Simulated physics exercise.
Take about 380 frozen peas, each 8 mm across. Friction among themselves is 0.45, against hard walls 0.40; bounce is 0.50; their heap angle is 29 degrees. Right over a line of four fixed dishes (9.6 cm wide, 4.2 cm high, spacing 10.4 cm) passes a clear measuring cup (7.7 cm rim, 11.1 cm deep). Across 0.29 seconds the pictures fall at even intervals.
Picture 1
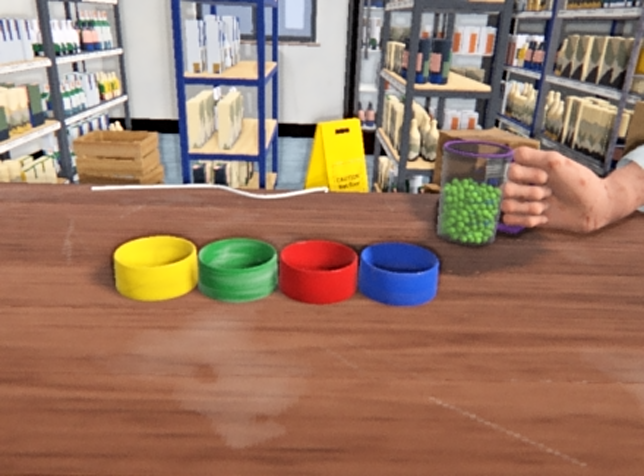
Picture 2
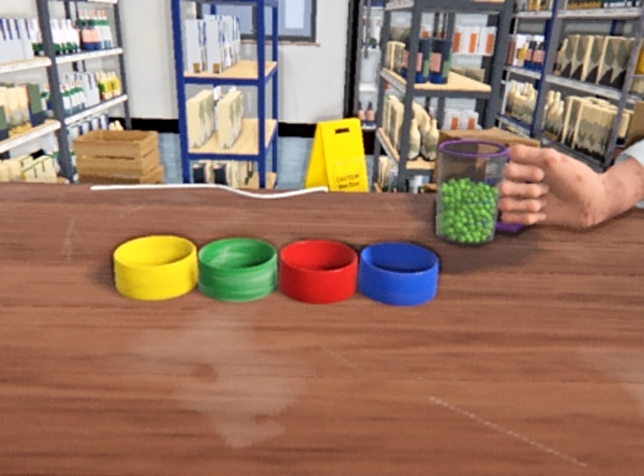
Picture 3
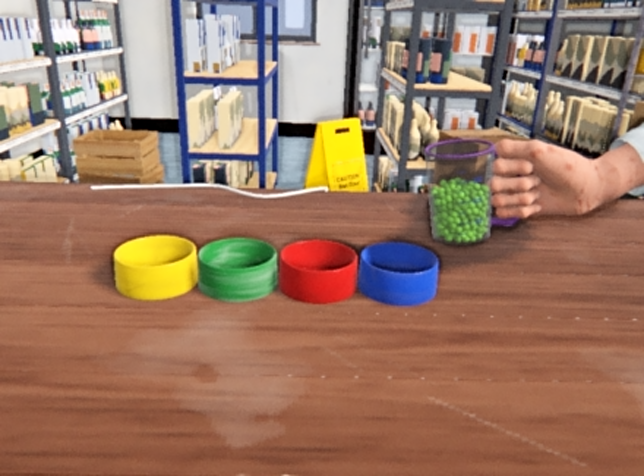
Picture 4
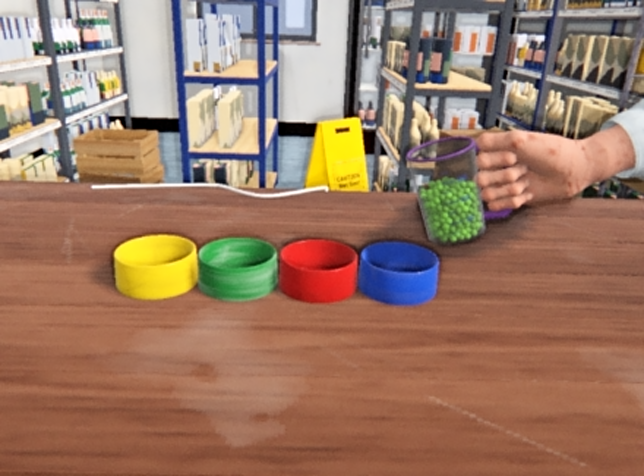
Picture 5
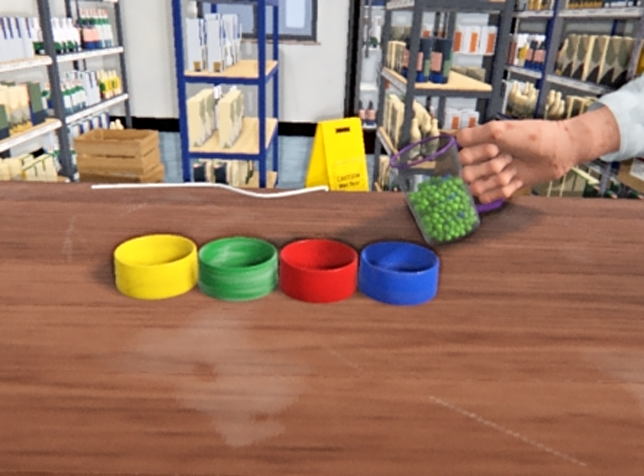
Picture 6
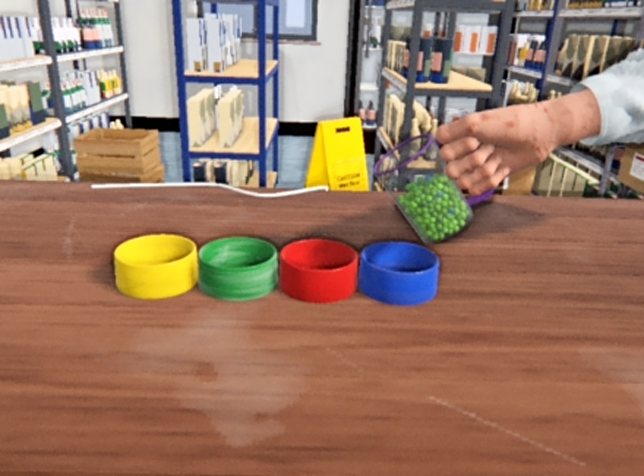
A hand tilts a clear cup of green peas leftward beside four colored dishes.
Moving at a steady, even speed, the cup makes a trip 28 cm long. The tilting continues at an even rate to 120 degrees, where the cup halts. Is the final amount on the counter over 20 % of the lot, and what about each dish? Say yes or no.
Red dish: No, blue dish: No, green dish: Yes, yellow dish: No, counter: No.
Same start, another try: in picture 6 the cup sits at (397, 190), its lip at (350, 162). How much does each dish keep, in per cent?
Red 0, blue 0, green 40, yellow 40.
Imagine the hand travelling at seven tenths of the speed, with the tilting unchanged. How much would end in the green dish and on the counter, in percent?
In that case: Green 40, and counter 20.
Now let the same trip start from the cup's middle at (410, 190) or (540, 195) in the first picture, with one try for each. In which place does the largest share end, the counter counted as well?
First try: Yellow; second try: Red.
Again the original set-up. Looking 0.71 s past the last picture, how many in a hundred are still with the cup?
Somewhere near 35 per cent of the load.
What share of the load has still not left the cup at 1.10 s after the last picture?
About 0 percent.
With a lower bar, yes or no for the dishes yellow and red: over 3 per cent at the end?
As for yellow, correct, and as for red, not so.
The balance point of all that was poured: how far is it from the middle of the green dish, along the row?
Around 3 cm away, toward the left-hand end.
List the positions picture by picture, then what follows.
Cup at (471, 193), tilt 0 degrees, lip at (446, 148), moved 0.0 cm; middle of the pieces at (468, 211); blue dish at (399, 258); red dish at (319, 256); green dish at (238, 254); yellow dish at (156, 252), in the first frame.
Cup at (468, 193), tilt 2 degrees, lip at (441, 149), moved 0.4 cm; middle of the pieces at (466, 211), in the second frame.
Cup at (460, 193), tilt 9 degrees, lip at (426, 152), moved 1.4 cm; middle of the pieces at (460, 210), in the third frame.
Cup at (449, 192), tilt 18 degrees, lip at (408, 158), moved 2.9 cm; middle of the pieces at (451, 209), in the fourth frame.
Cup at (437, 192), tilt 27 degrees, lip at (391, 165), moved 4.3 cm; middle of the pieces at (442, 208), in the fifth frame.
Cup at (425, 191), tilt 36 degrees, lip at (375, 172), moved 5.8 cm; middle of the pieces at (433, 207); blue dish at (400, 257); red dish at (319, 255); green dish at (238, 252); yellow dish at (156, 250), in the sixth frame.
Then, 0.43 s after the last picture, tilt 102 degrees; cup holds 100 %.
Then, 0.71 s after the last picture, tilt 120 degrees; cup holds 35 %, green 60 %.
Then, 1.10 s after the last picture, tilt 120 degrees; cup holds 0 %, green 75 %, yellow 10 %.
In the end, red 0 %, blue 0 %, green 75 %, yellow 10 %, counter 15 %.
